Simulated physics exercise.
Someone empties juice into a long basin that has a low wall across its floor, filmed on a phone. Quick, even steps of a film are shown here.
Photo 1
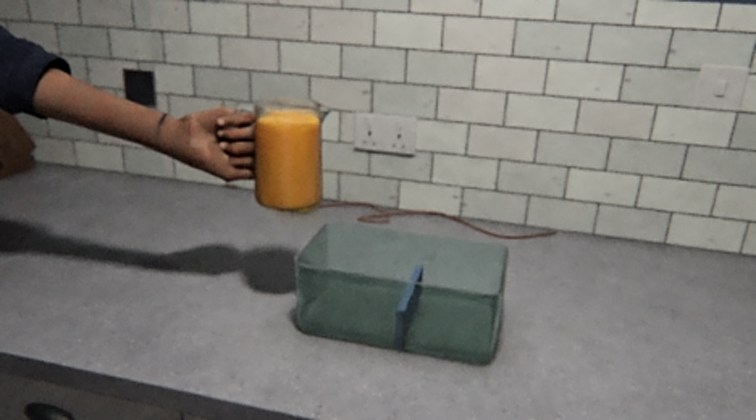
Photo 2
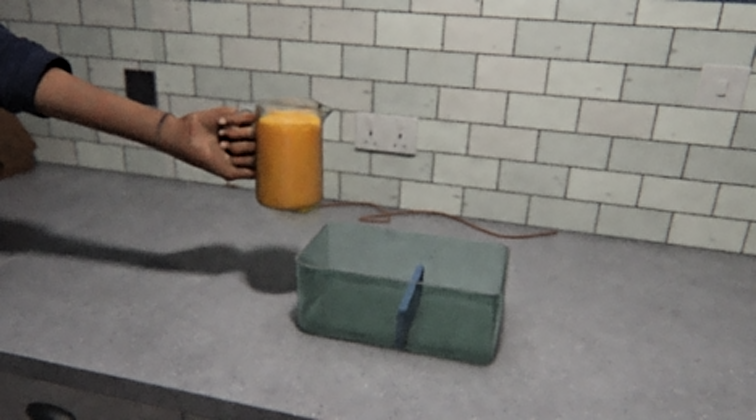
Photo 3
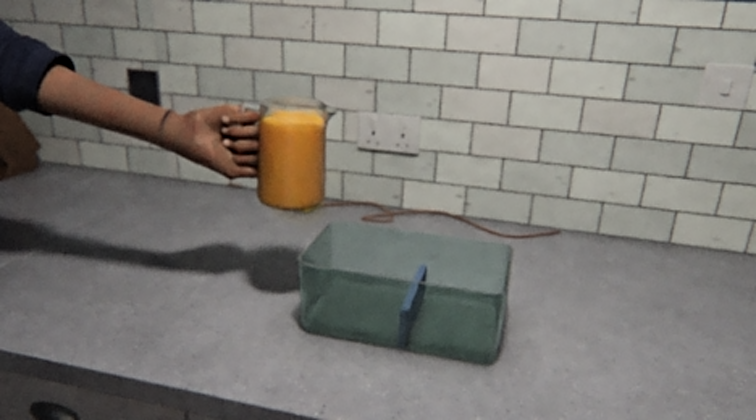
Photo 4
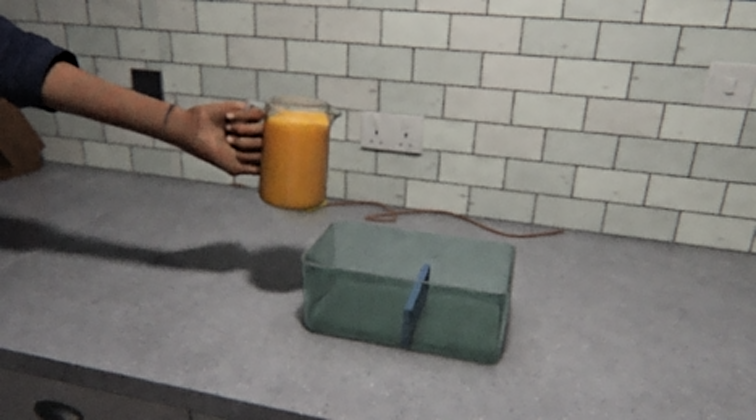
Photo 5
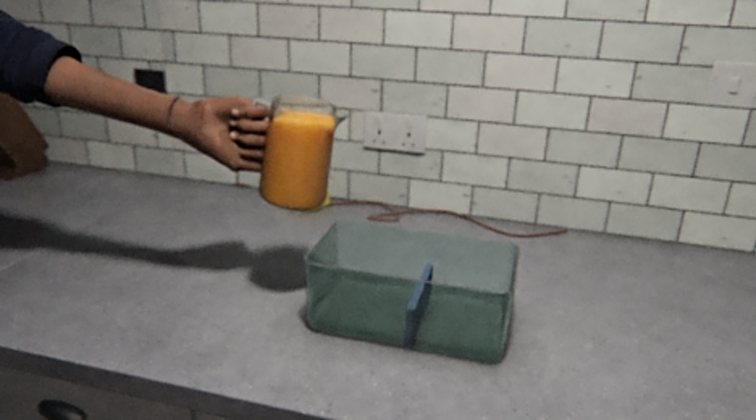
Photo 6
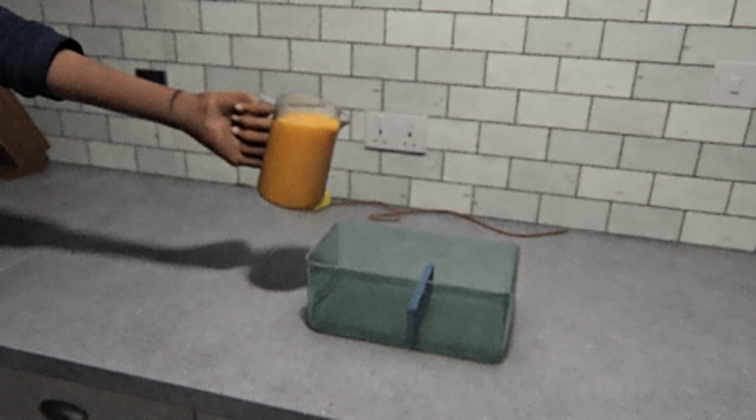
A hand reaches in from the left, its arm in a dark sleeve, above a grey counter seen from slightly above against a white brick-tiled wall with a socket. It holds a clear jug of orange juice above and behind a greenish see-through basin with a low blue divider. The jug starts upright, then tilts slightly to the right, while the view shifts very slightly.
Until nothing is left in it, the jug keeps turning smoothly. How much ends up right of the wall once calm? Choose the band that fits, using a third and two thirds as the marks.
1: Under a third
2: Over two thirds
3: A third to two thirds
The answer is 1.
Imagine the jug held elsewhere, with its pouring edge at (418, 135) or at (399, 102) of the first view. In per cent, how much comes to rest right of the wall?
About 95 % the first time, about 95 % the second.
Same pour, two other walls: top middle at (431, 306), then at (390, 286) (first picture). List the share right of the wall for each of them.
Try 1: Some 10 %; try 2: 20 %.
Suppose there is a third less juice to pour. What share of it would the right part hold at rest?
Roughly 5 in a hundred.
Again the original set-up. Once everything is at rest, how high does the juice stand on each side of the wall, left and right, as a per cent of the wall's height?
I'd put the left at about 60 and the right at about 0.
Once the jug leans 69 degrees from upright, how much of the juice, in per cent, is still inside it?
Around 85 in a hundred.
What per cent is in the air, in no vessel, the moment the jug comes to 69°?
Share: Approx. 10 %.
A moment on, the jug is tipped part way and 86 per cent is still to pour, 4 is left of the wall and 0 right of it.
Next, the jug is tipped right over and 34 per cent is still to pour, 47 is left of the wall and 0 right of it.
Then the jug is tipped right over and 2 per cent is still to pour, 92 is left of the wall and 2 right of it.
Later the jug is tipped right over and 0 per cent is still to pour, 96 is left of the wall and 2 right of it.
In the end 96 per cent lies left of the wall, 2 right of it and 2 outside.
